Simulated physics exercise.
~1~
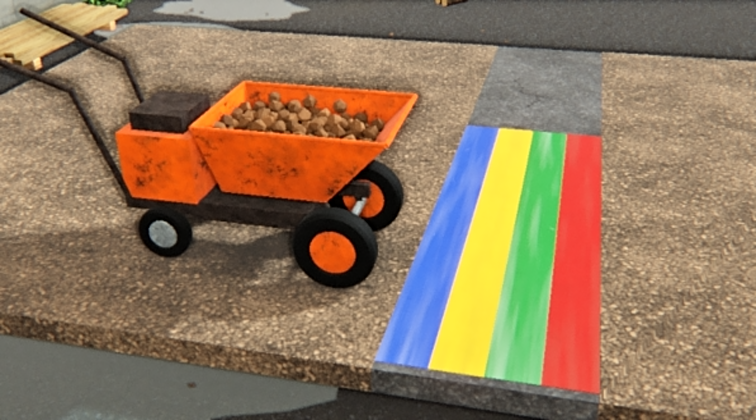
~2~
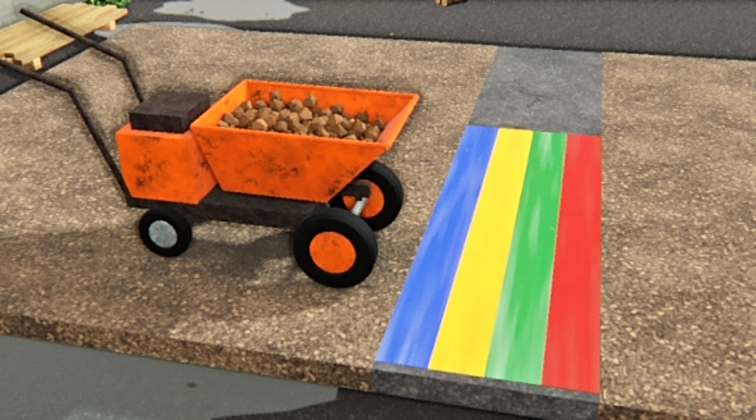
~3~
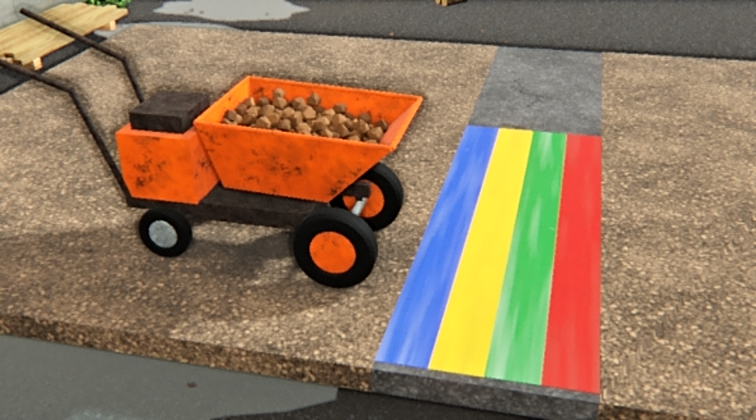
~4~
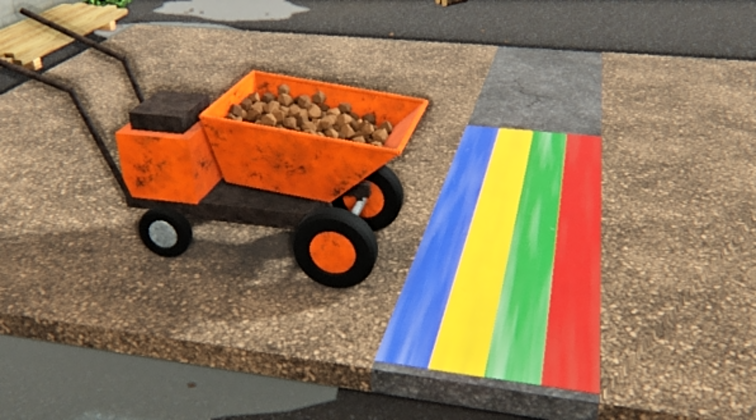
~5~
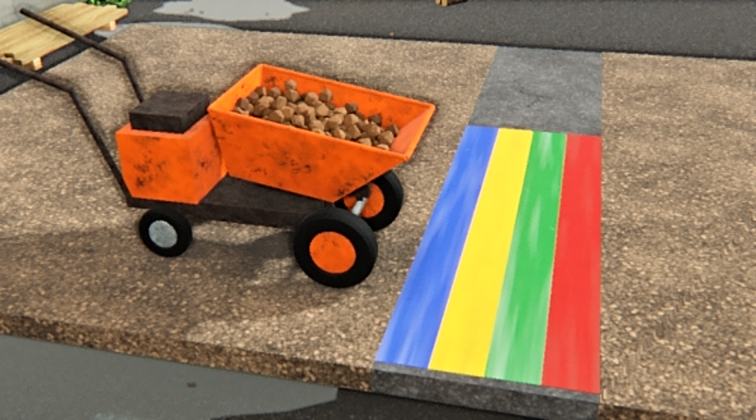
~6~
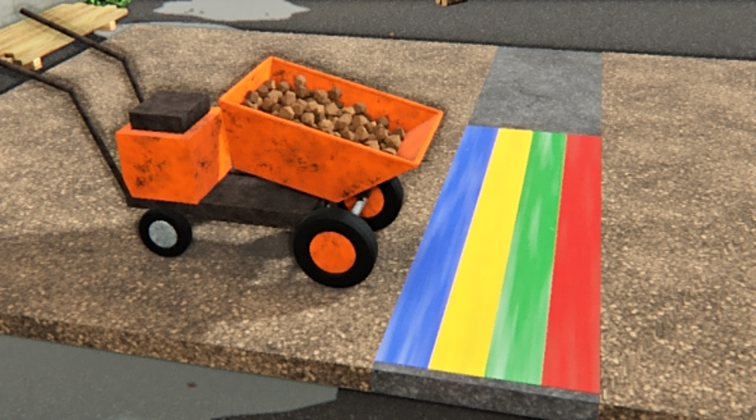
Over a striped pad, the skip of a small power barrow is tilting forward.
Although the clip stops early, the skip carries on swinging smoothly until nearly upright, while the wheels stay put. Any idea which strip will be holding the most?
Most likely the green strip.
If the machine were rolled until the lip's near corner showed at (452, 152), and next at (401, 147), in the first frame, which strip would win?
I would say the red strip the first time, then the green one the next.
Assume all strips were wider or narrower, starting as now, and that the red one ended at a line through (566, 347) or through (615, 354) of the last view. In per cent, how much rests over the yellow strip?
10 % and 20 %.
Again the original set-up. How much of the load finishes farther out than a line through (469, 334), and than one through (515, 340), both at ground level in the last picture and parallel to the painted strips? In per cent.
About 60 % and 40 %.
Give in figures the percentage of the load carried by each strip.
Approximate shares - blue strip 0, yellow strip 20, green strip 30, red strip 15.
Soon, skip tipped steeply; all in the skip.
A while on, skip tipped right over; most in the skip; a small part over the yellow strip; a small part over the green strip; a stray few falling.
Towards the end, skip tipped right over; about a third in the skip; about a quarter over the yellow strip; about a quarter over the green strip; a small part over the red strip; a small part off the paint.
Finally, skip tipped right over; about a third in the skip; a stray few over the blue strip; about a quarter over the yellow strip; about a quarter over the green strip; a small part over the red strip; a small part off the paint.
